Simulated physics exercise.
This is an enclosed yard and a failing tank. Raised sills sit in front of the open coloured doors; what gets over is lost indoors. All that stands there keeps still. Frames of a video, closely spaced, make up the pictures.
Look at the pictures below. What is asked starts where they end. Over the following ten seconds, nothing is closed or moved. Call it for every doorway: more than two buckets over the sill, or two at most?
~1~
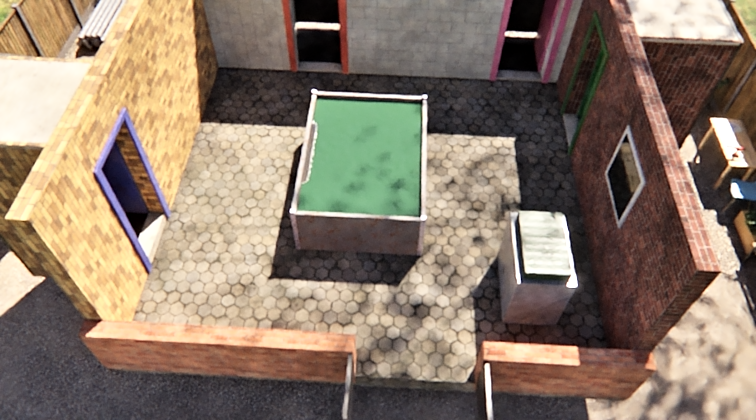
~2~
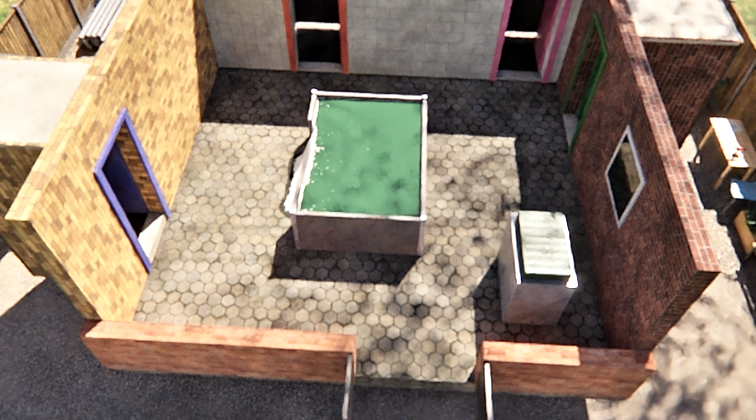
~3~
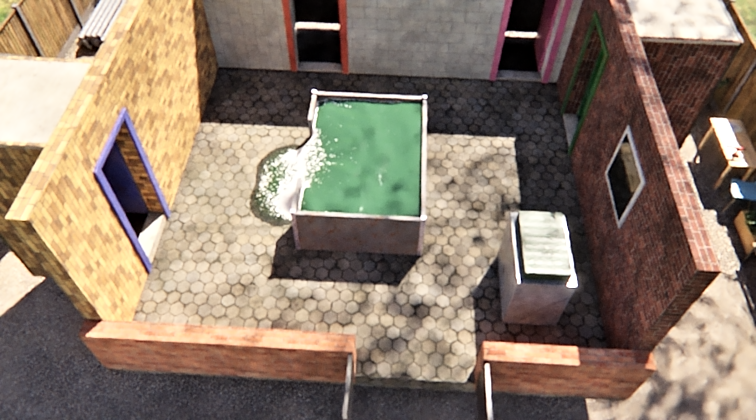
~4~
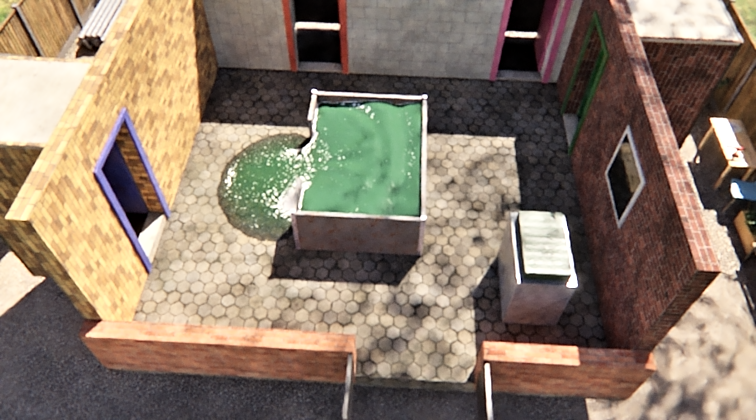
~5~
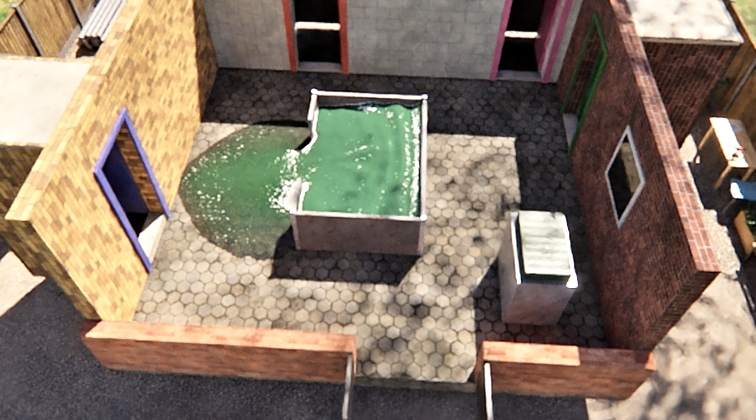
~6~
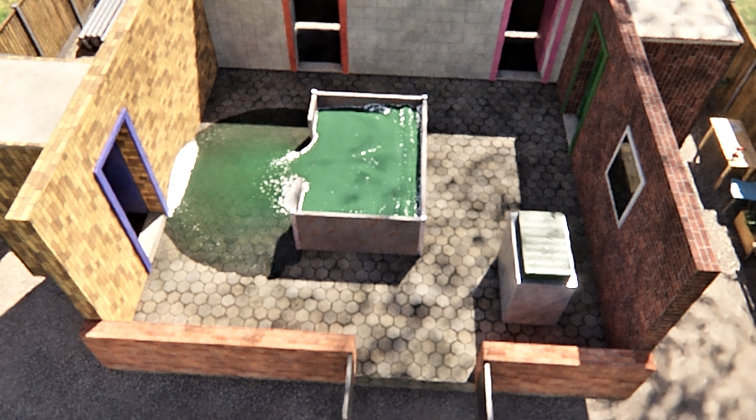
My call: The pink door more than two; the green door more than two; the red door more than two; the blue door more than two.
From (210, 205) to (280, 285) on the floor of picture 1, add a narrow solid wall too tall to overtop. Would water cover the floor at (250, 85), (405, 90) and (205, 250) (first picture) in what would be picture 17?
Results in order: Swamped / bone-dry / swamped.
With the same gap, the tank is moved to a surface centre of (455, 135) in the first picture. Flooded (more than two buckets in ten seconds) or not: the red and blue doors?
Checking both: Red door surpasses the limit, blue door surpasses the limit.
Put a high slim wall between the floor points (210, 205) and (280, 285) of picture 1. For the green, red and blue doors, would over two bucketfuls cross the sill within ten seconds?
At the doors, green comes in over, red comes in over, blue comes in under.
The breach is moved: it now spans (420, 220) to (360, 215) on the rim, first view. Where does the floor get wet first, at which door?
That one is the one in blue.
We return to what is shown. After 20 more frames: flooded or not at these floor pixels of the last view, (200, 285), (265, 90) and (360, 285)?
In that order: Under water, awash, wet.
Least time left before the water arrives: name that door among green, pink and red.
Clearly the red door.
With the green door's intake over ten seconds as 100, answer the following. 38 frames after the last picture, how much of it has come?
Estimate: Roughly 25 %.
A moment on, water covers 25 % of the floor; the pink door not reached, the green door not reached, the red door not reached, the blue door under two buckets in.
Next, water covers 30 % of the floor; the pink door not reached, the green door not reached, the red door wet at the sill, nothing in, the blue door over two buckets in.
Then, water covers 65 % of the floor; the pink door not reached, the green door not reached, the red door under two buckets in, the blue door far over two buckets in.
Later, water covers 95 % of the floor; the pink door wet at the sill, nothing in, the green door over two buckets in, the red door over two buckets in, the blue door far over two buckets in.
In the end, water covers 100 % of the floor; the pink door over two buckets in, the green door far over two buckets in, the red door over two buckets in, the blue door far over two buckets in.
